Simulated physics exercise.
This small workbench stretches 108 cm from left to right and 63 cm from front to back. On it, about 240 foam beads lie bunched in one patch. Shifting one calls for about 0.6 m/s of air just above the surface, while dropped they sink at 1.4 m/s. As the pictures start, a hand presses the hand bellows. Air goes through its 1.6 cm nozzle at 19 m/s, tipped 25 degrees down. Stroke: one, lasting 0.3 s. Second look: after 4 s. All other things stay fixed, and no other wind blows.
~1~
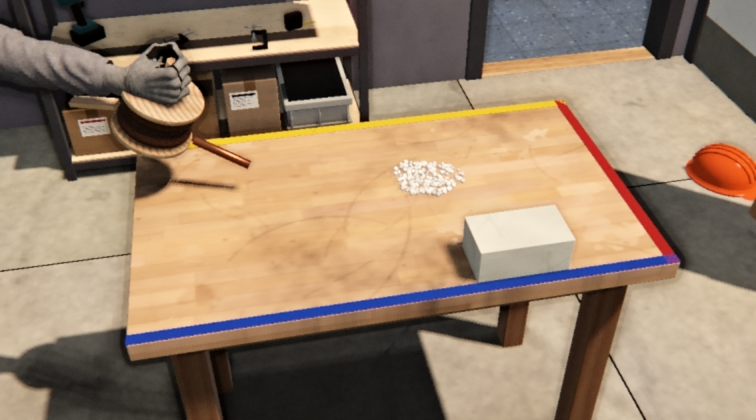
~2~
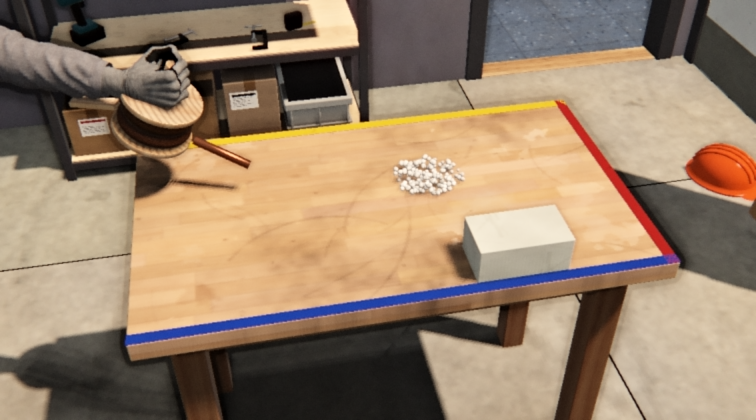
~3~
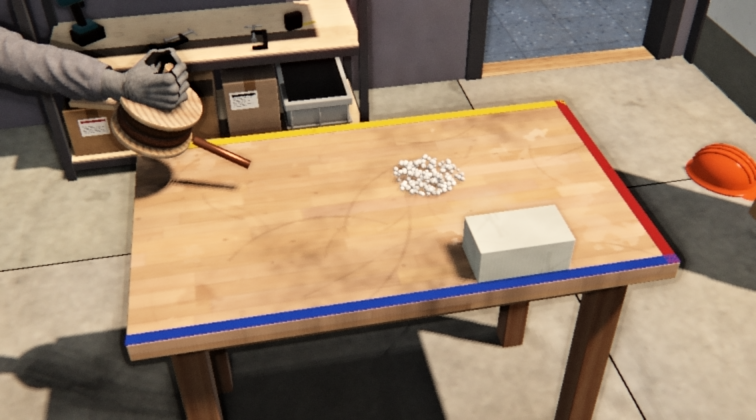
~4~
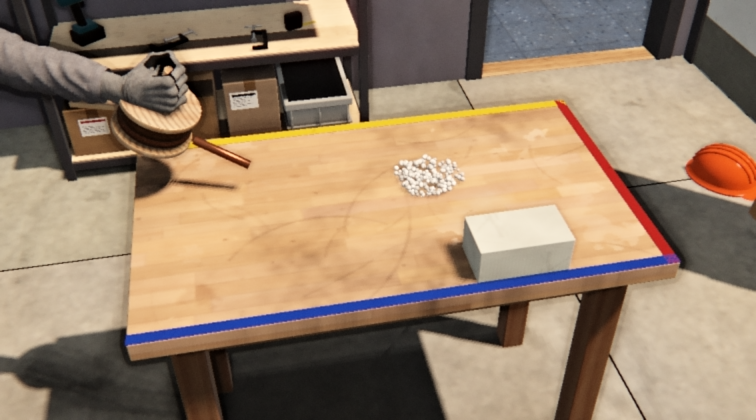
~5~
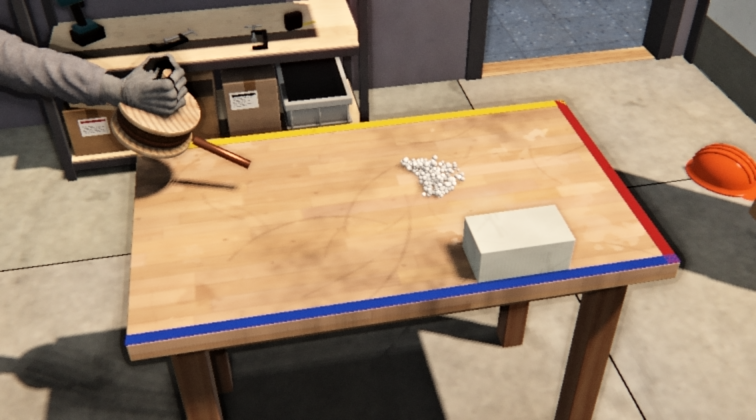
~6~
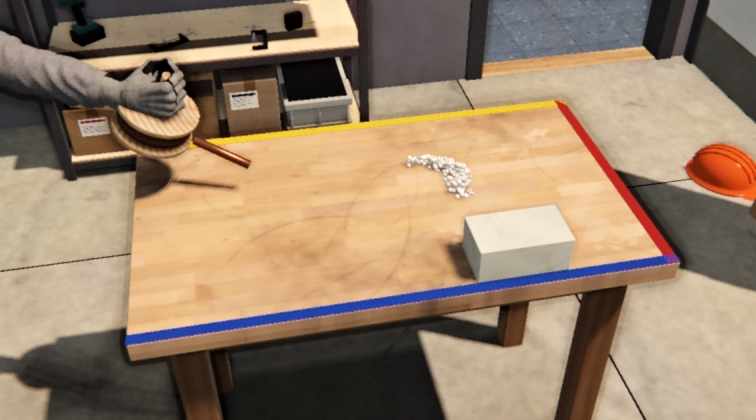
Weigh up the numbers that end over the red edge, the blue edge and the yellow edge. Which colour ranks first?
Red.
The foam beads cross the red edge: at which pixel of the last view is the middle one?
Midpoint of crossings, approx. (614, 171).
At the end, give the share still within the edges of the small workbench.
Share at the end: Around 40 %.
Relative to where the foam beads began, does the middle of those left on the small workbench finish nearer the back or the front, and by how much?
The middle ends up shifted toward the far edge, about 5 cm.
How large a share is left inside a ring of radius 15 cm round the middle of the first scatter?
Near 2 %.
Then, 0.6 s after the last picture, 0 % are over the blue edge, 59 % over the red edge and 0 % over the yellow edge; the middle of those left on the top is near (548, 144); 37 % are gone or lie where they will stay.
Then, 1.0 s after the last picture, 0 % are over the blue edge, 62 % over the red edge and 0 % over the yellow edge; the middle of those left on the top is near (546, 145); 97 % are gone or lie where they will stay.
Then, 2.0 s after the last picture, 0 % are over the blue edge, 62 % over the red edge and 0 % over the yellow edge; the middle of those left on the top is near (546, 145); 100 % are gone or lie where they will stay.
Then, 3.8 s after the last picture, at the end, 0 % are over the blue edge, 62 % over the red edge and 0 % over the yellow edge; the middle of those left on the top is near (546, 145).
